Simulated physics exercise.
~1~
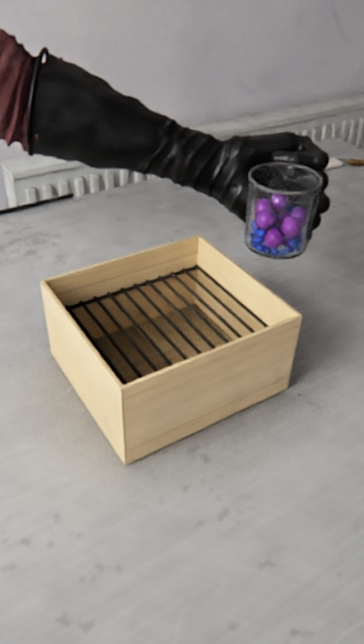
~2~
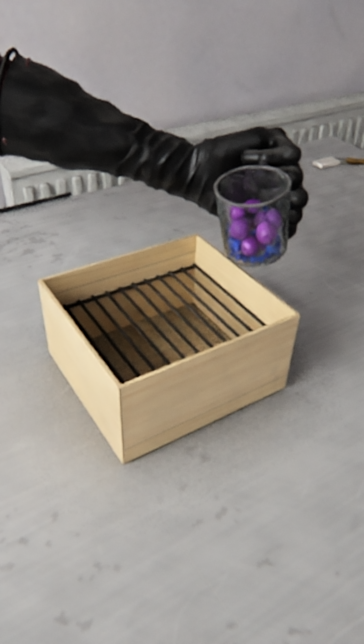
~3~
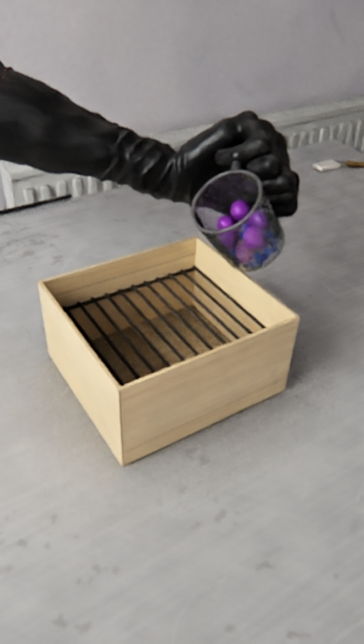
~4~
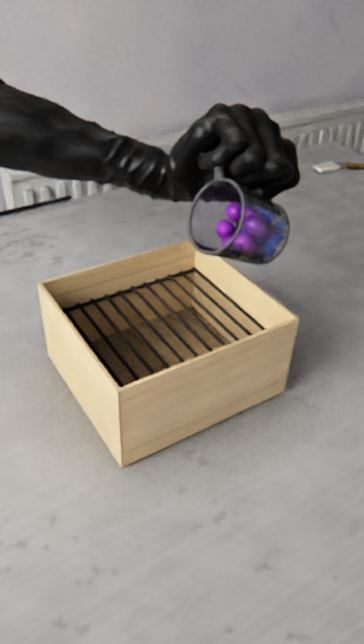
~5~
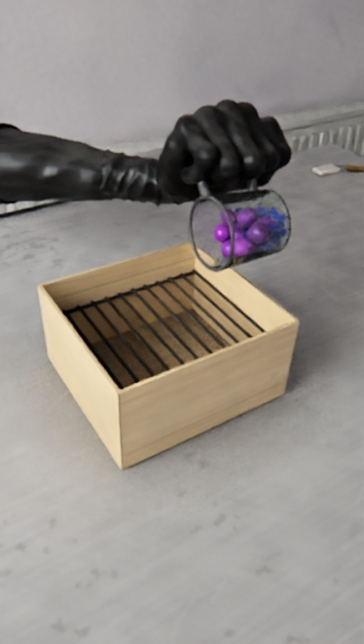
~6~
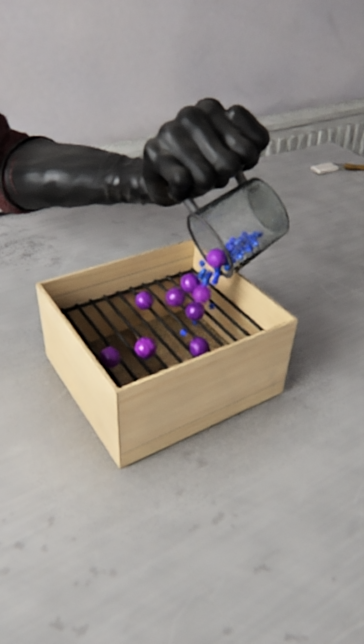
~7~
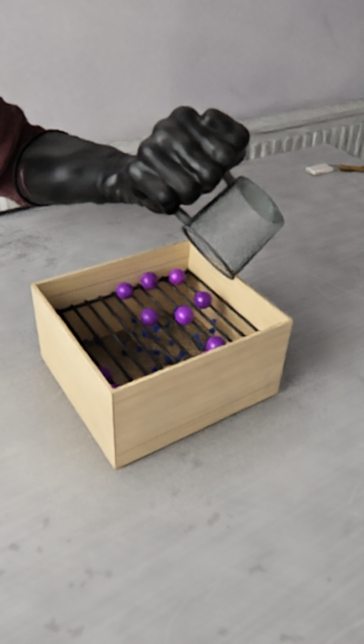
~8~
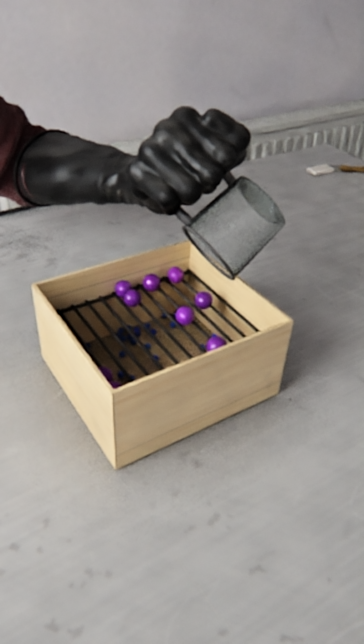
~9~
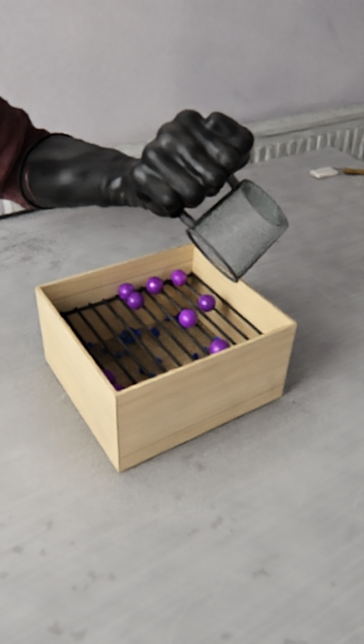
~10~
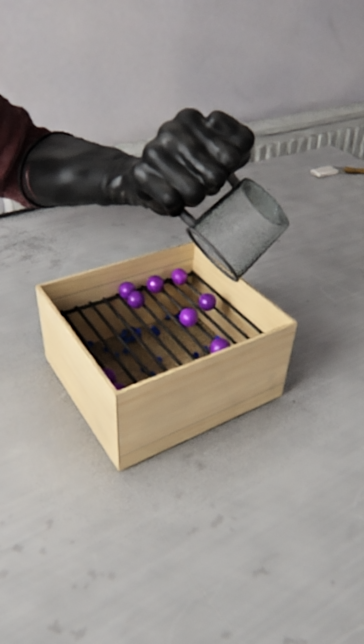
Black-gloved hand tipping a glass of purple and blue pieces over a wooden box, purple balls staying on wires, blue bits falling below.
